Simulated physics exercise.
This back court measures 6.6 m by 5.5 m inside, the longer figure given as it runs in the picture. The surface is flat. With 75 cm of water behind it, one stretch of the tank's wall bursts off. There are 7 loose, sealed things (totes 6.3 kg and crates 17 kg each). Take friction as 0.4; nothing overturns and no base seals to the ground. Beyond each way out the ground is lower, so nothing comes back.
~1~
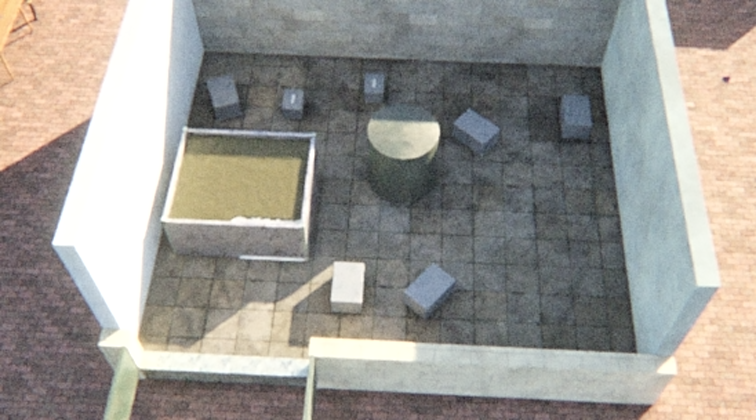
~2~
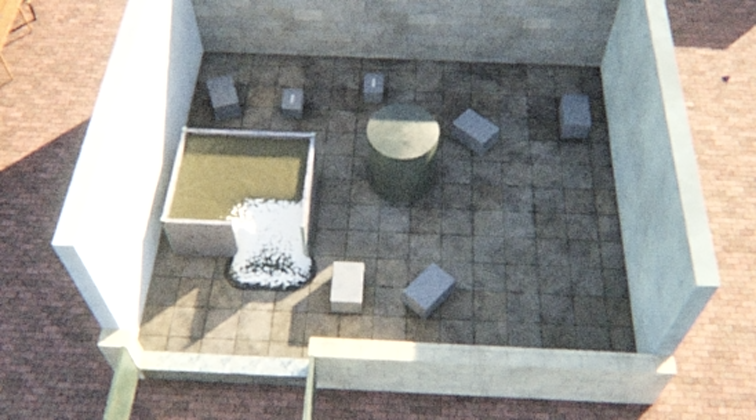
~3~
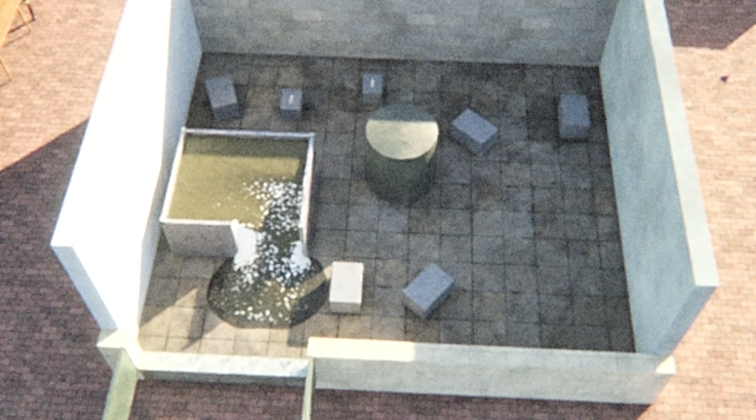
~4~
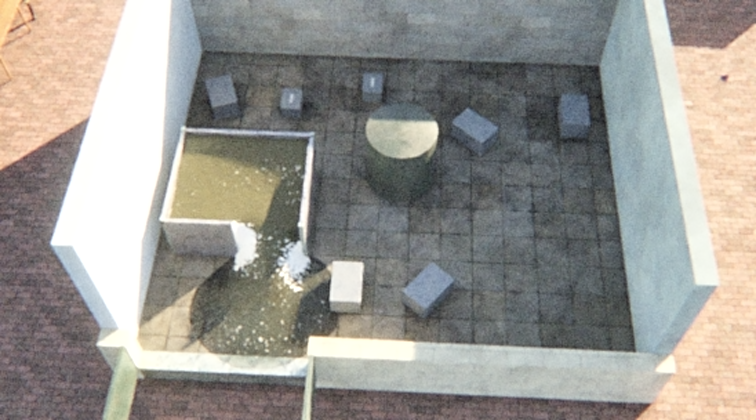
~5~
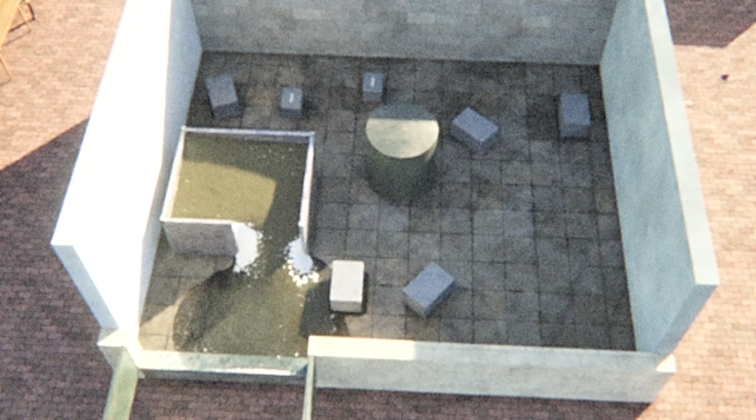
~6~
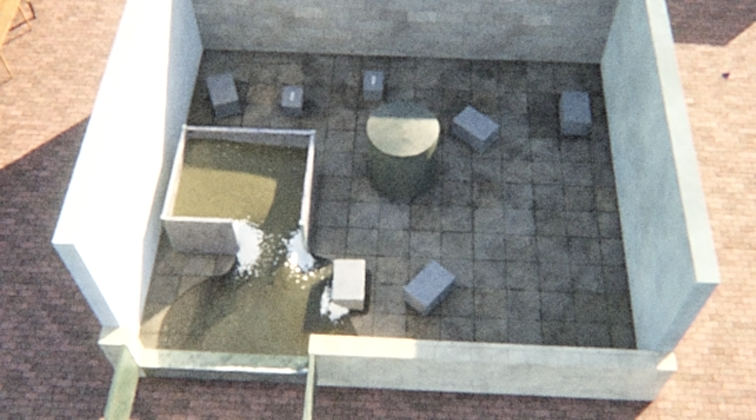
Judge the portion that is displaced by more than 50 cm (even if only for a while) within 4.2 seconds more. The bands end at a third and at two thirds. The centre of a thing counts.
Share: Not even a third.
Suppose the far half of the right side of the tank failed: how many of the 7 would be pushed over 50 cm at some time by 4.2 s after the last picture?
Then 2.
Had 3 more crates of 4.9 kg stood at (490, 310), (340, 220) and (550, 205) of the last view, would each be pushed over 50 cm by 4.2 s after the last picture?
In turn: Past it, less, short of it.
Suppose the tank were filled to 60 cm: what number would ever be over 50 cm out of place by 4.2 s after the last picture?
In that case 0 of them.
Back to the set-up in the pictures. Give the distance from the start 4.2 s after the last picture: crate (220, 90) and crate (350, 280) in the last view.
In that order: 0 cm, 50 cm.
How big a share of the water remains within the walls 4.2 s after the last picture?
Some 48 per cent remains.
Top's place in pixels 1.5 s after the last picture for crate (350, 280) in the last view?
Around (386, 278).
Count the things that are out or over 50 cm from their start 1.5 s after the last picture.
1 of them.
Then, 0.4 s after the last picture 0 of 7 are over 50 cm from their spots; 0 afloat.
Then, 1.5 s after the last picture 1 of 7 are over 50 cm from their spots; 0 afloat.
Then, 2.8 s after the last picture 1 of 7 are over 50 cm from their spots; 0 afloat.
Then, 4.2 s after the last picture 1 of 7 are over 50 cm from their spots, and 1 have been at some point; 0 afloat.
